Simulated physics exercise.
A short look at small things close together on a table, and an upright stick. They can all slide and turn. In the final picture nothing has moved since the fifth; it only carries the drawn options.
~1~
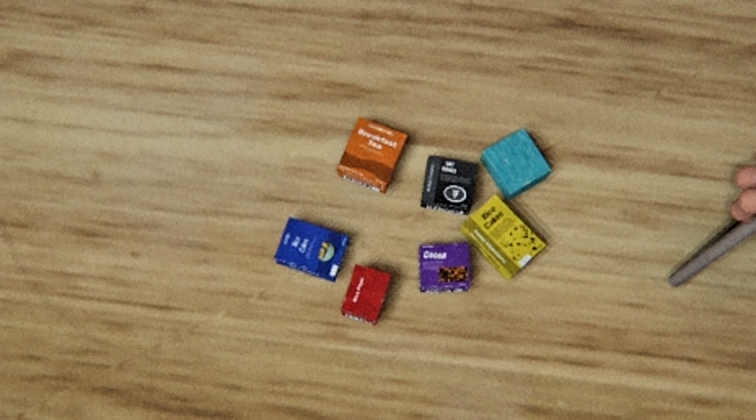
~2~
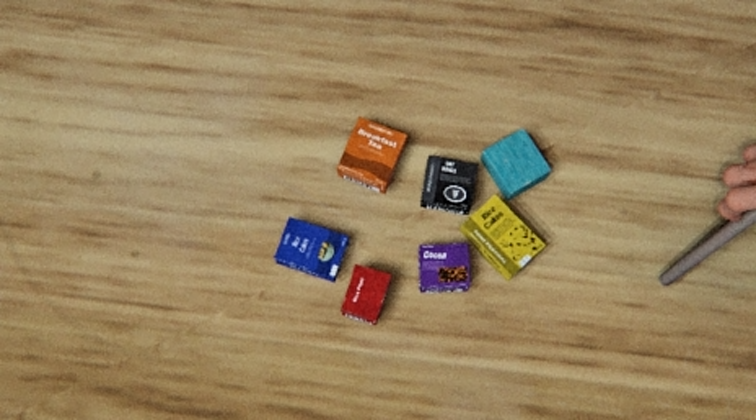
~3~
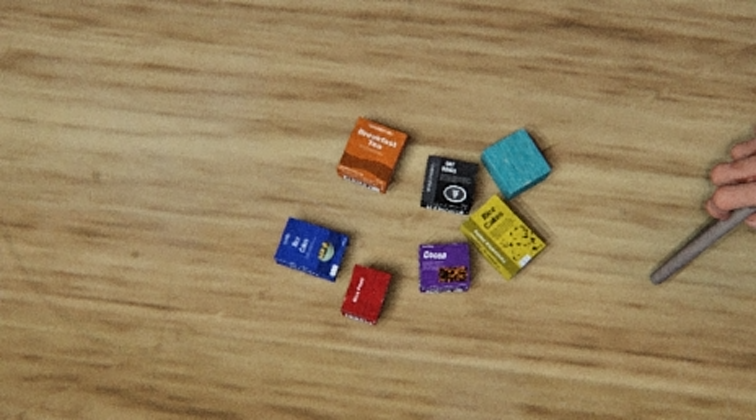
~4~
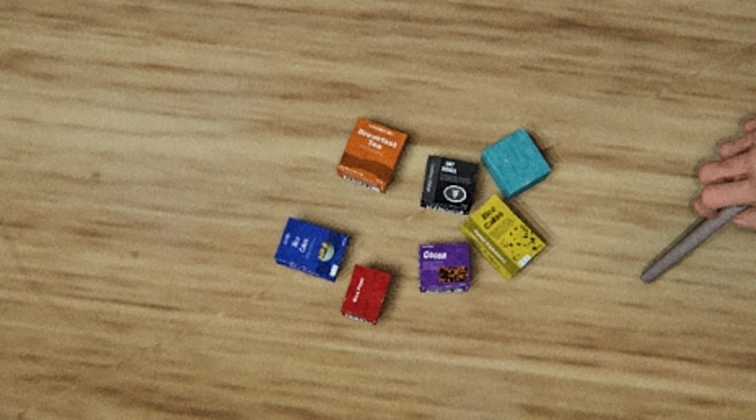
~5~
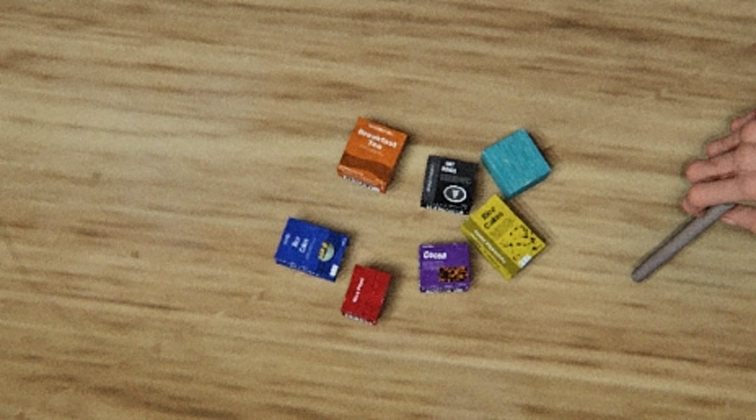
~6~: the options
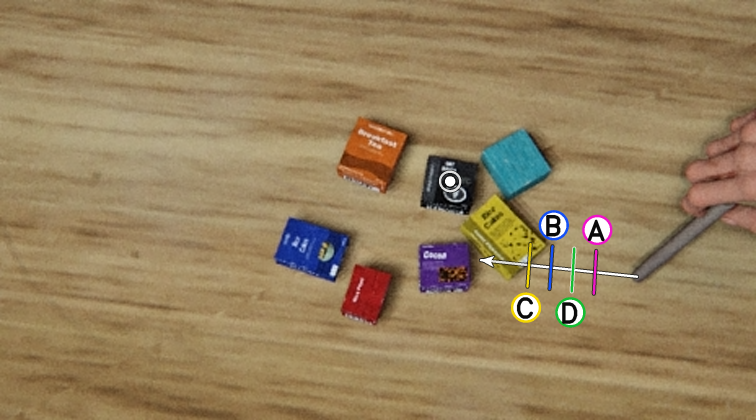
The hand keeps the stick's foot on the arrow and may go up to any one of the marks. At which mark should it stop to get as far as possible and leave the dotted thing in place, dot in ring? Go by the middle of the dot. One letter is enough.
It can go as far as C.
On the marked copy, A at (595, 272); B at (551, 267); C at (529, 265); D at (573, 270); the arrow from (637, 277) to (481, 260); the white dot at (450, 181).
With C. Early on, foot of the stick (597, 273).
Further on, foot of the stick (557, 268).
At the end, foot of the stick (529, 266); yellow packet (495, 236); the dot is still in its ring.
As for the rest, A keeps the dot in but is short; B keeps the dot in but is short; D keeps the dot in but is short.
